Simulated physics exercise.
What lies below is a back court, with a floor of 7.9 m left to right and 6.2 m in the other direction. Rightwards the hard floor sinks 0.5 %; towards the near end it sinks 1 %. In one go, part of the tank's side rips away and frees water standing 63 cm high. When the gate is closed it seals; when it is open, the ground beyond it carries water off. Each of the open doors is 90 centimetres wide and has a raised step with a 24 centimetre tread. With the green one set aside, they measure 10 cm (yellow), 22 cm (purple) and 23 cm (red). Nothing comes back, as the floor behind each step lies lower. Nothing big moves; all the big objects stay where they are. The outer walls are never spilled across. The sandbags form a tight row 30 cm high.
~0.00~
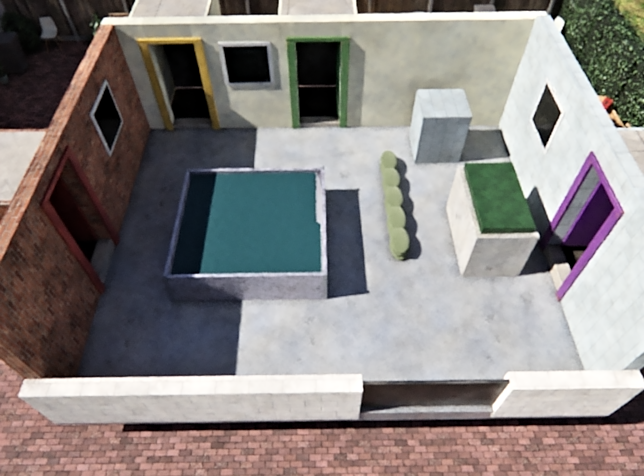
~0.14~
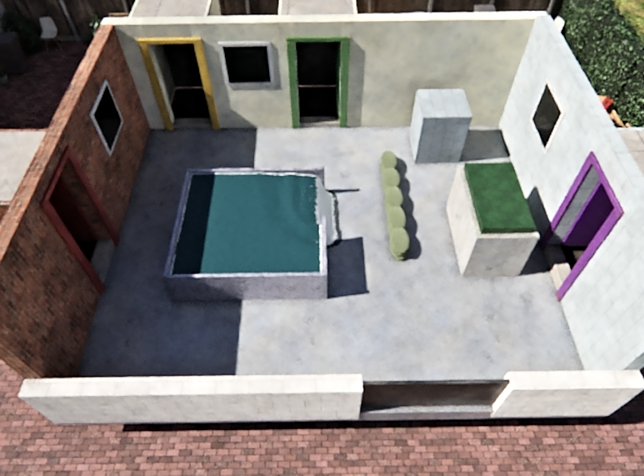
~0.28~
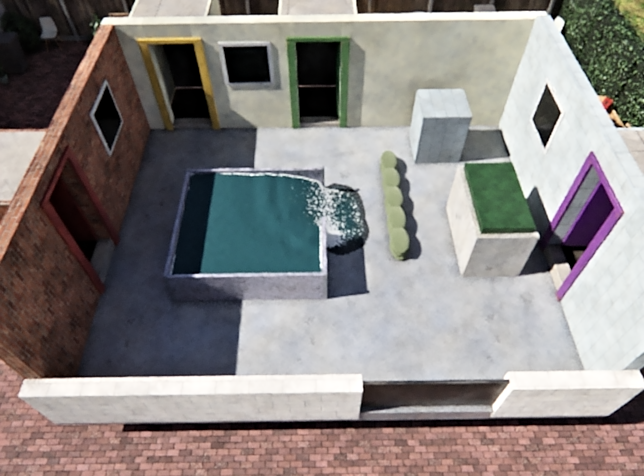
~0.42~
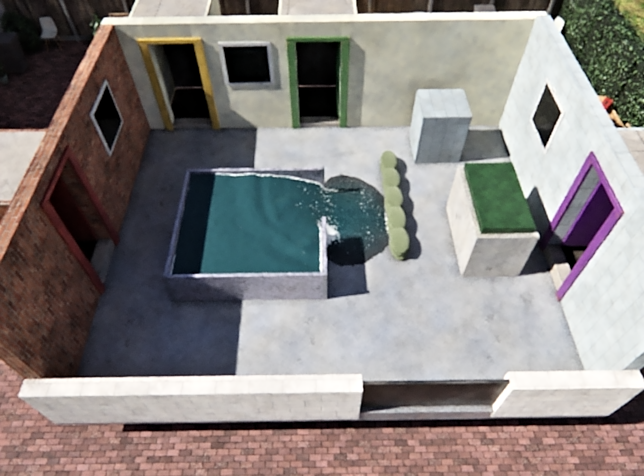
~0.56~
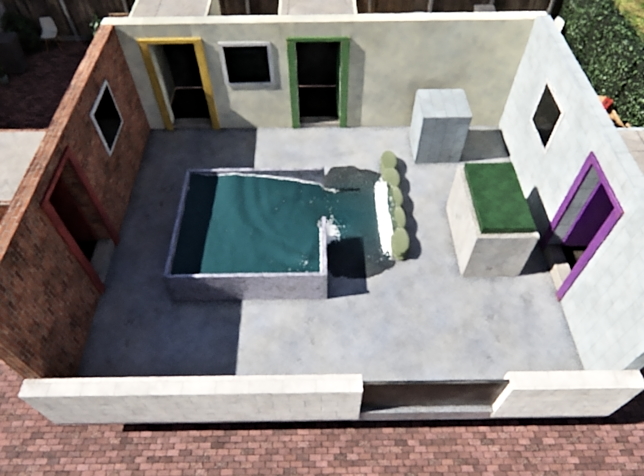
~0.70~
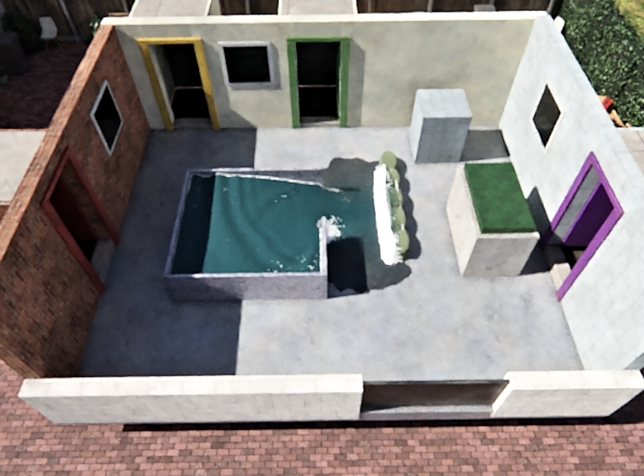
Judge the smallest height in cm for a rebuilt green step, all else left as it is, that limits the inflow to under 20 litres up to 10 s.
Roughly 16 cm at the least.
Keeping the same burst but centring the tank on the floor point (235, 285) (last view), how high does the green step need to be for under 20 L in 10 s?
About 15 cm.
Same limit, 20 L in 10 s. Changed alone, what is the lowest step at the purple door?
For purple, a step near 10.5 cm.
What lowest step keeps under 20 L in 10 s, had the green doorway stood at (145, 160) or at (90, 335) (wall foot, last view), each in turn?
Minimums: About 8.5 cm and 7.0 cm.
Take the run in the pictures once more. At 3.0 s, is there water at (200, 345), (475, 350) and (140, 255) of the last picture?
In the order asked: Untouched, soaked, untouched.
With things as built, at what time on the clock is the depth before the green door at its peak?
The depth peaks at about 3.0 seconds.
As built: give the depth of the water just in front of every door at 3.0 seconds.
In cm: Red 0, green 18, purple 0, yellow 1.
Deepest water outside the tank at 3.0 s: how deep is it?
Up to some 37 centimetres, I'd say.
After 1.4 s water covers 20 % of the floor, deepest (48 cm) near (384, 214); it has not reached the green door.
After 3.0 s water covers 55 % of the floor, deepest (37 cm) near (384, 214); 18 cm at the green door, 19 litres in over its 11 cm step.
After 10.0 s water covers 95 % of the floor, deepest (18 cm) near (202, 399); 8 cm at the green door, 76 litres in over its 11 cm step.
At the green door as built, the water arrived by 1.8 s and peaked near 18 cm at 3.0 s.
Run again over the same 10 s with other heights there, 42 litres in over 13.5 cm, 9 litres over 18.5 cm. The limit of 20 litres is kept from about 16 cm up.
